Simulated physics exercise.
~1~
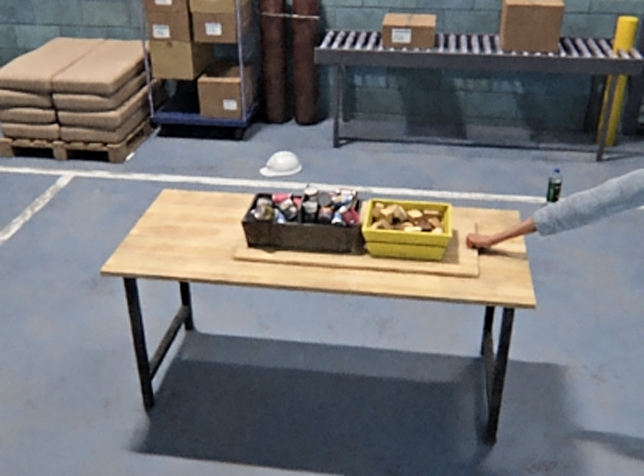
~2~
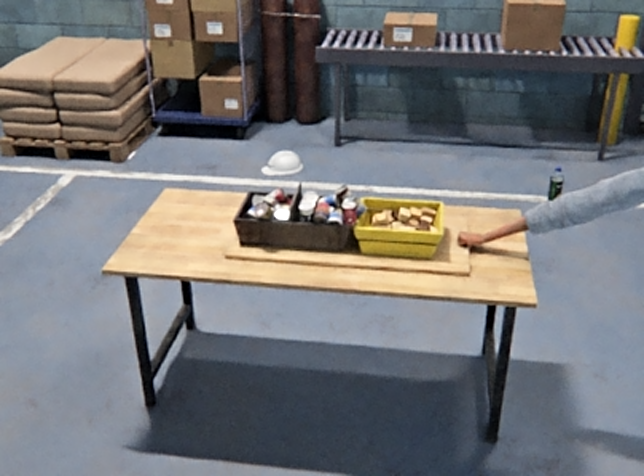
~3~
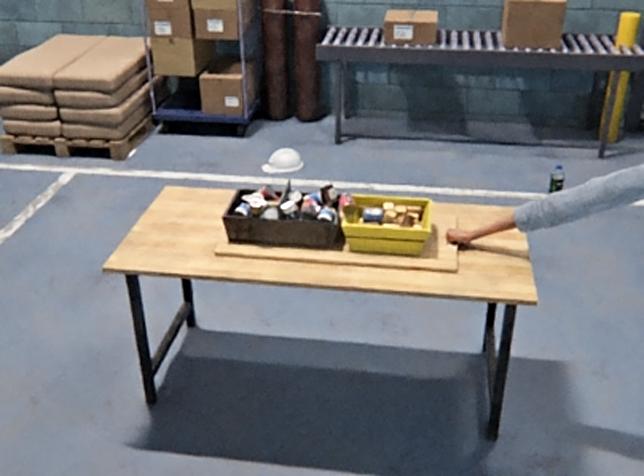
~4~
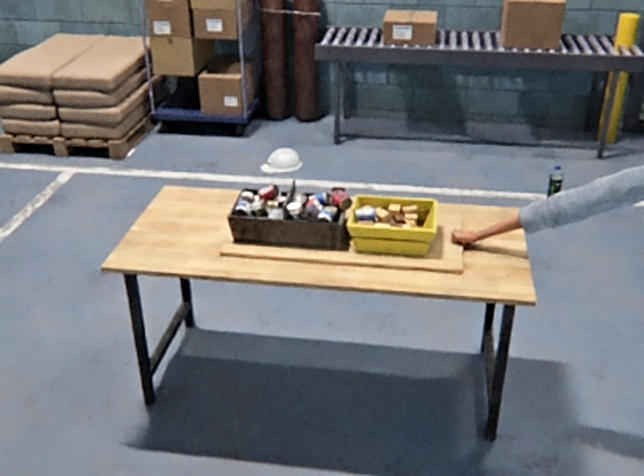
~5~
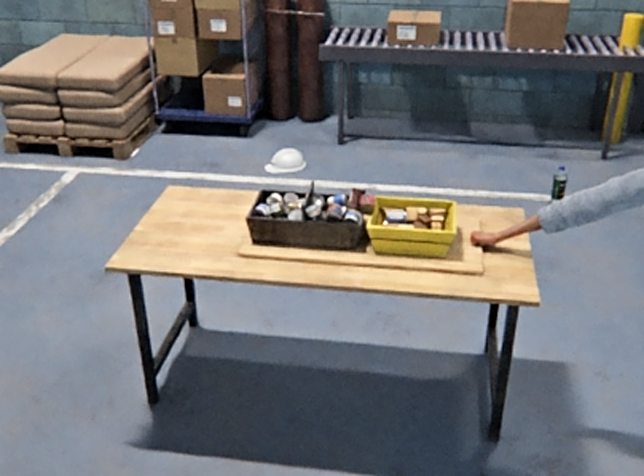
The footage shows a hand at the right end of a board on a wooden table, sliding it left and then back right with its black tote of small tins and yellow tote of wooden blocks, ending with a tin or two among the blocks and both totes still well filled.
